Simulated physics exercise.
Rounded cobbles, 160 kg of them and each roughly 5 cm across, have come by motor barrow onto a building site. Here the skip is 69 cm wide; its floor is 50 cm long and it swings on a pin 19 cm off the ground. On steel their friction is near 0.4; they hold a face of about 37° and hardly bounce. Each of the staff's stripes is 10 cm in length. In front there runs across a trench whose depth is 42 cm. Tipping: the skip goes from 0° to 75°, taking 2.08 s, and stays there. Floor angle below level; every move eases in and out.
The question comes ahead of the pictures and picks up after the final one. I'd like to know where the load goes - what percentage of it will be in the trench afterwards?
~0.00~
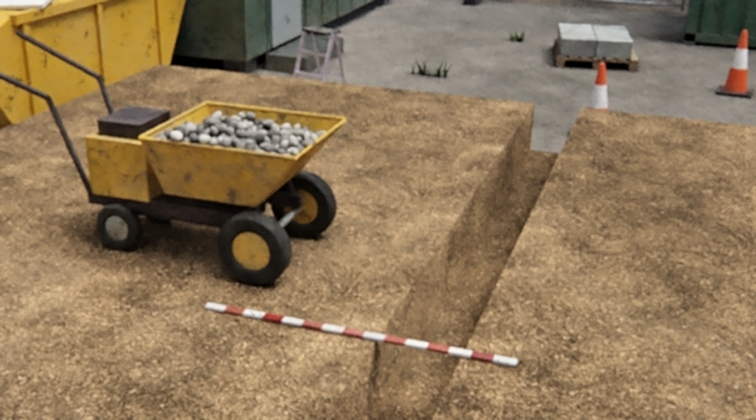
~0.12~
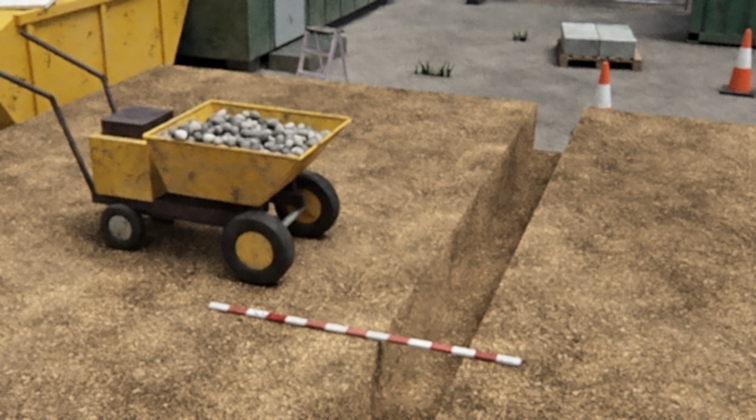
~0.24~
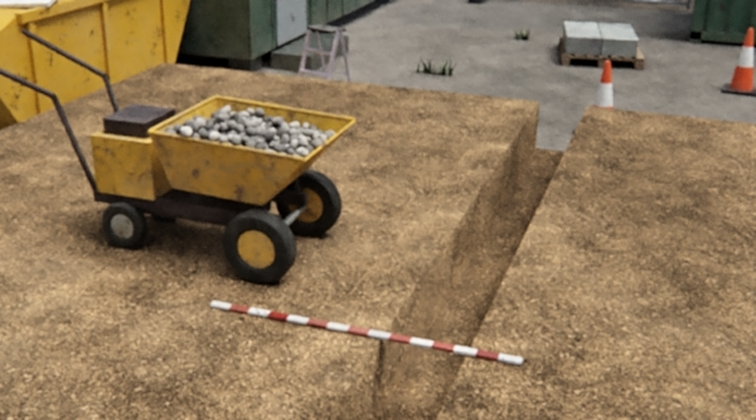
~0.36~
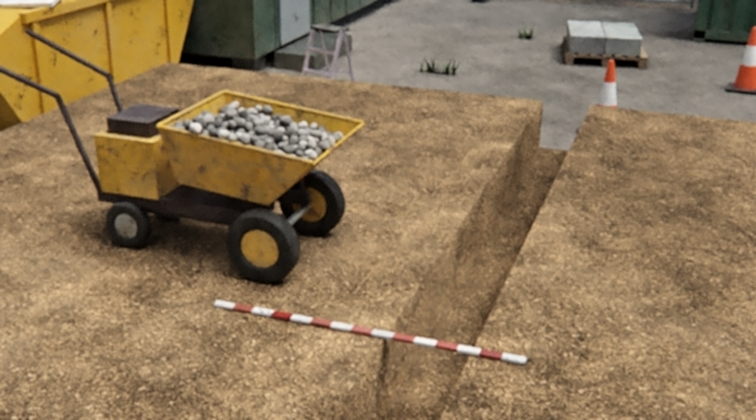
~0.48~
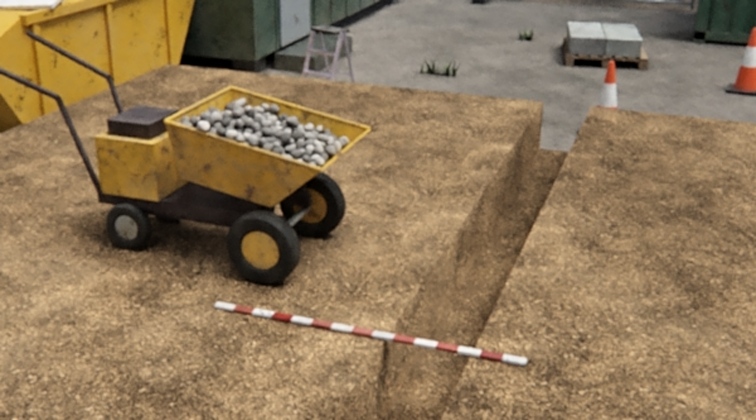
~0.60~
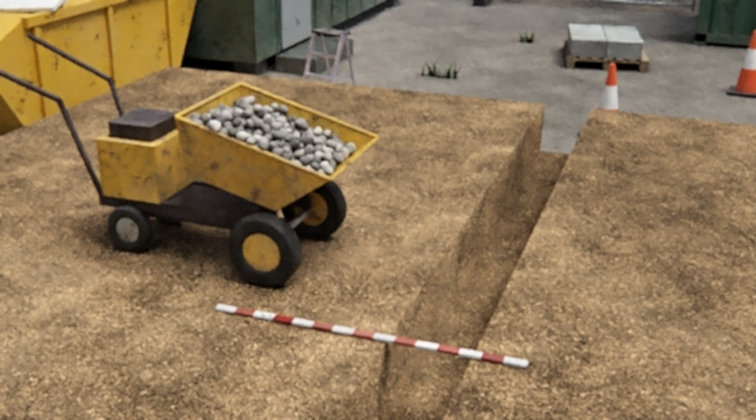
I would put it at about 59 per cent.
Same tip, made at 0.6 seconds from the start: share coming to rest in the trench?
Then some 70 per cent would.
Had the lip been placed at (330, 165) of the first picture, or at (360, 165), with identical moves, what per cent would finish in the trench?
It'd be around 100 per cent and after that around 90 per cent.
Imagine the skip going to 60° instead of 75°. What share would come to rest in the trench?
It would come to about 55 percent.
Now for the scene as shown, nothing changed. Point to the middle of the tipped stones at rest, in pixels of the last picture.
The tipped stones centre close to (451, 343).
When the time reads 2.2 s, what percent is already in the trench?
40 per cent or so by then.
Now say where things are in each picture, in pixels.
Lip at (295, 158), floor tilted 0°, highest stones at (244, 128), in the first frame.
The skip is at 1°, its lip at (299, 159); the top of the load is at (249, 127); the stones move at 0.1 m/s on average, in the second frame.
The skip is at 3°, its lip at (305, 160); the top of the load is at (244, 121); the stones move at 0.2 m/s on average, in the third frame.
Lip at (314, 163), floor tilted 6°, highest stones at (241, 117); the stones move at 0.3 m/s on average, in the fourth frame.
Lip at (321, 170), floor tilted 10°, highest stones at (241, 114); the stones move at 0.3 m/s on average, in the fifth frame.
Lip at (330, 179), floor tilted 15°, highest stones at (247, 110); the stones move at 0.4 m/s on average, in the sixth frame.
After 1.6 s the floor is at 63°; 95 % in the skip, 5 % short of the trench; the foremost stones are at (413, 274).
After 2.2 s the floor is at 75°; 41 % in the skip, 19 % short of the trench, 39 % in the trench; the foremost stones are at (497, 348).
After 2.5 s the floor is at 75°; 27 % in the skip, 21 % short of the trench, 52 % in the trench; the foremost stones are at (485, 380).
After 4.5 s the floor is at 75°; 21 % in the skip, 20 % short of the trench, 59 % in the trench; the foremost stones are at (484, 376).
